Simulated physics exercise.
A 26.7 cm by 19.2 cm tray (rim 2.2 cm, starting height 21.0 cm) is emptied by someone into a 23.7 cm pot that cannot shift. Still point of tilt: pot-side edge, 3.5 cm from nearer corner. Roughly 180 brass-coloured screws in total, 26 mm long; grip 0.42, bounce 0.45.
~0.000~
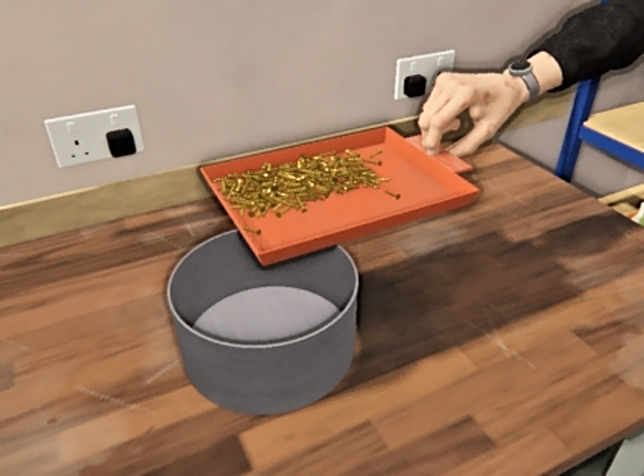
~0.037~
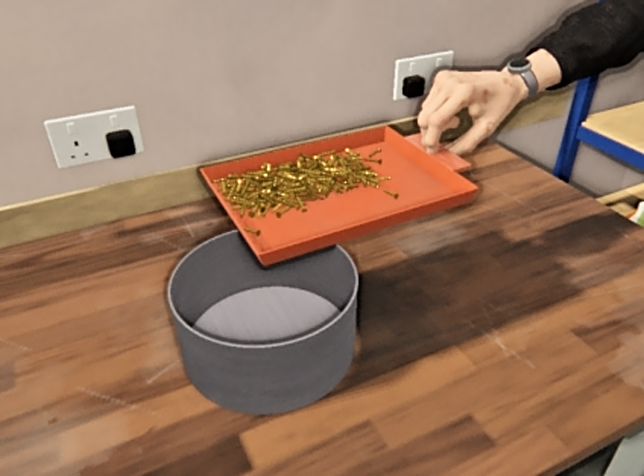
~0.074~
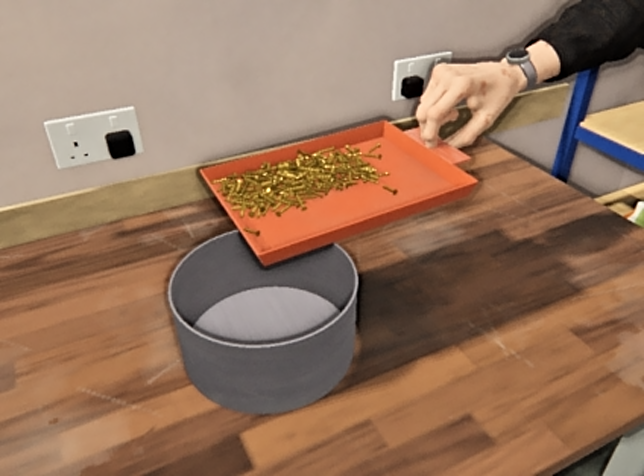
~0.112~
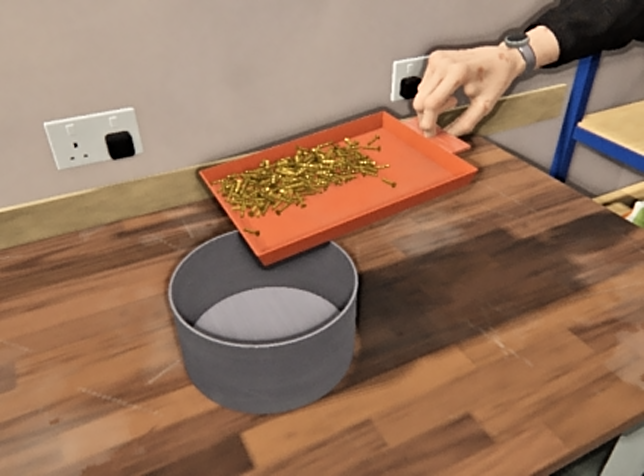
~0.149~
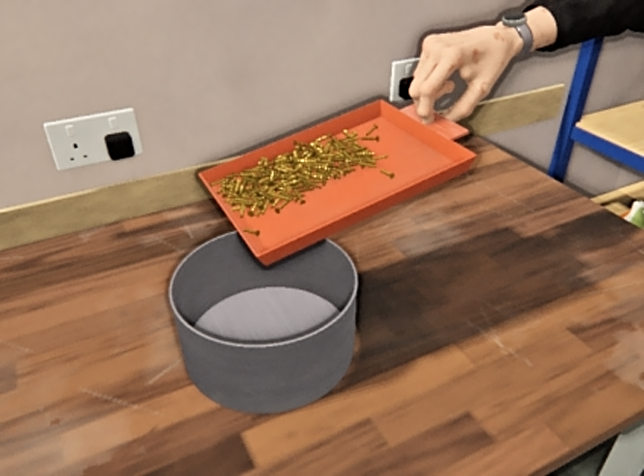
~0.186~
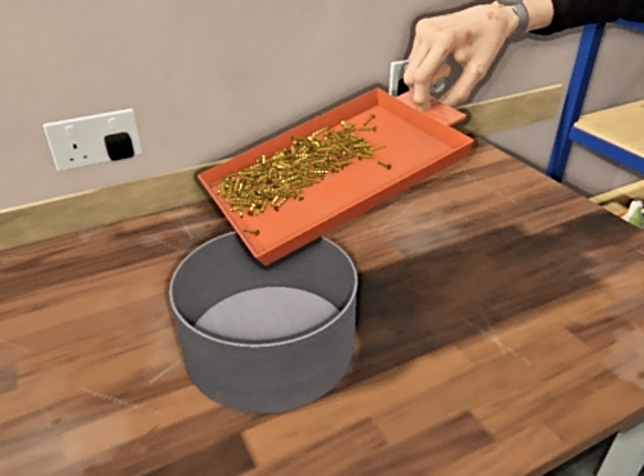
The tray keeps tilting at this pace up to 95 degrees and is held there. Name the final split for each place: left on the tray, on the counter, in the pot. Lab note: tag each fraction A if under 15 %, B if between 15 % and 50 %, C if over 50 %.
Left on the tray = A, counter = B, pot = C.
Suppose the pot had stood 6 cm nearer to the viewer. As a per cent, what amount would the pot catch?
Roughly 30 per cent.
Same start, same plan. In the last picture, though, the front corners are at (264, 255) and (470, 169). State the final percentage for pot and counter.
Pot 30 % / counter 70 %.
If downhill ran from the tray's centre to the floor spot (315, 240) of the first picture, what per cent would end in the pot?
25 %.
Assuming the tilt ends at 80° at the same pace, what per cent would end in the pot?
I'd put it at close to 65 per cent.
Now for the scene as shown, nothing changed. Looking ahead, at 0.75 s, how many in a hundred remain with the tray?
Some 50 per cent of the load.
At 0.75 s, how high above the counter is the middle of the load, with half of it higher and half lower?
Roughly 20 centimetres.
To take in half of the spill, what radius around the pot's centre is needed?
Some 20 centimetres.
Then, at 0.53 s, tilt 54 degrees; the tray holds 100 %, the pot 0 %.
After 0.75 s, tilt 80 degrees; the tray holds 50 %, the pot 10 %.
After 1.09 s, tilt 95 degrees; the tray holds 0 %, the pot 70 %.
At rest (1.9 s), tray 0 %, counter 25 %, pot 75 %.
